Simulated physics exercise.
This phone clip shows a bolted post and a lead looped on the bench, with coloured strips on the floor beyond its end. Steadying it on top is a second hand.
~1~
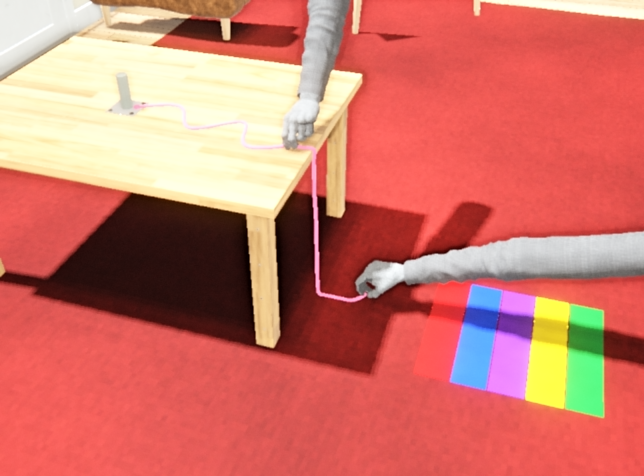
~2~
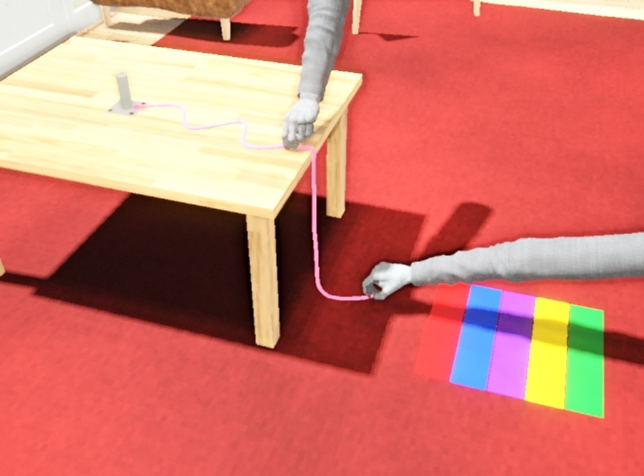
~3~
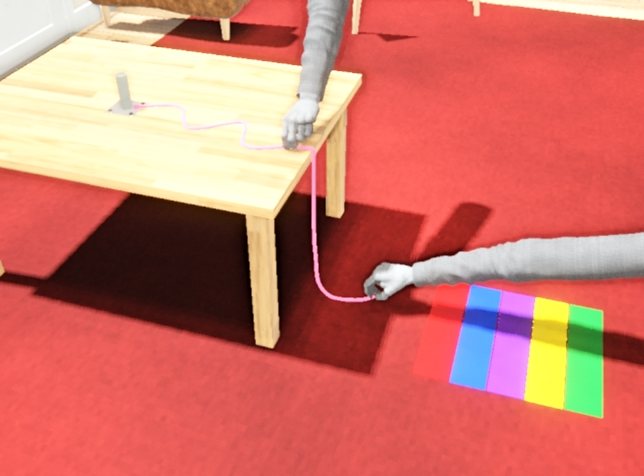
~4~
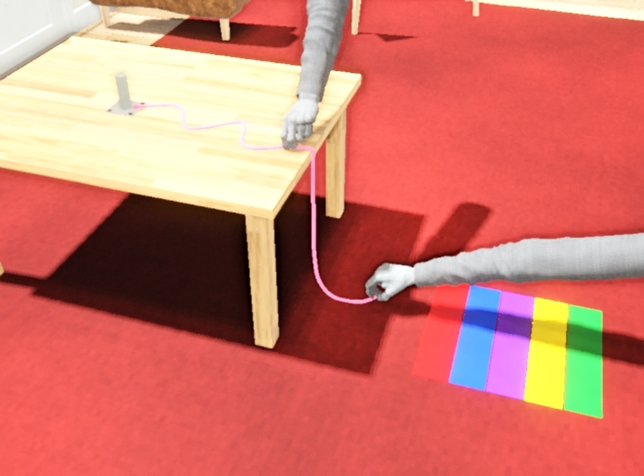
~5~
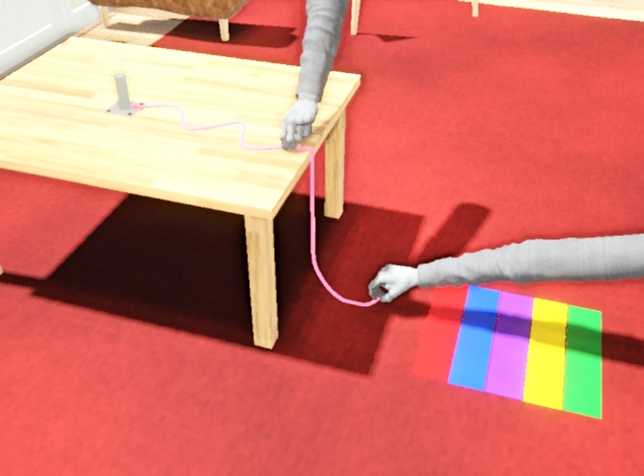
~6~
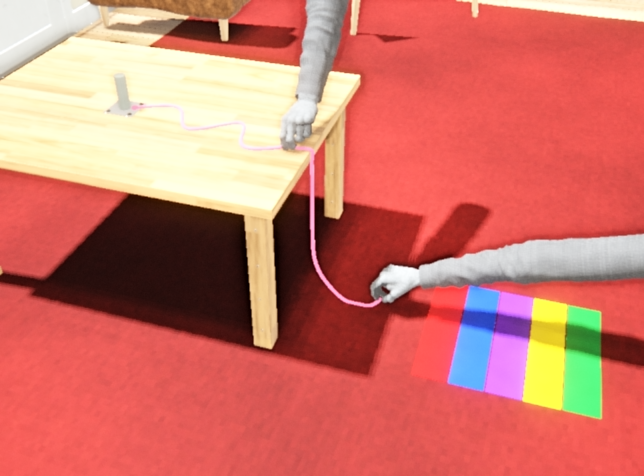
A pink cord hanging from the table sags into a curve between two grey hands.
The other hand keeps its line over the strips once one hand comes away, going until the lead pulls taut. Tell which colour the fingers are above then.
They are above yellow.
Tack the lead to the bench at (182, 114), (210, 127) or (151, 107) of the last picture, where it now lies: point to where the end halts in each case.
Readings in order - (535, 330), (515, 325), (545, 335).
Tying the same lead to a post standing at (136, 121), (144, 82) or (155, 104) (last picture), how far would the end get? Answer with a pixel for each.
First try about (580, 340), second about (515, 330), third about (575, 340).
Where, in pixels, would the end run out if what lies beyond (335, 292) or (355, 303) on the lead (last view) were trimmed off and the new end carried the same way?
Case by case: Roughly (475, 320), then roughly (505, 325).
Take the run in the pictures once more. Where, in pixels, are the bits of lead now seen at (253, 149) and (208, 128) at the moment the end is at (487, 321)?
(314, 158), then (235, 129).
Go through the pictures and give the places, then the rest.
End (366, 294); red (436, 358); blue (472, 366); purple (508, 374); yellow (546, 383); green (585, 392), in the first picture.
End (373, 296); lead through (170, 105) (205, 128) (243, 142) (314, 155) (314, 222) (318, 282), in the second picture.
End (374, 296), in the third picture.
End (376, 297); lead through (169, 105) (204, 128) (242, 142) (313, 155) (314, 223) (320, 282), in the fourth picture.
End (379, 298), in the fifth picture.
End (380, 299); lead through (168, 106) (203, 128) (241, 143) (312, 156) (313, 223) (327, 283), in the sixth picture.
Soon after, end near (487, 321); over blue.
After that, end near (526, 329); over purple.
At the stop, end near (550, 334); over yellow. It gets as far as the yellow strip.
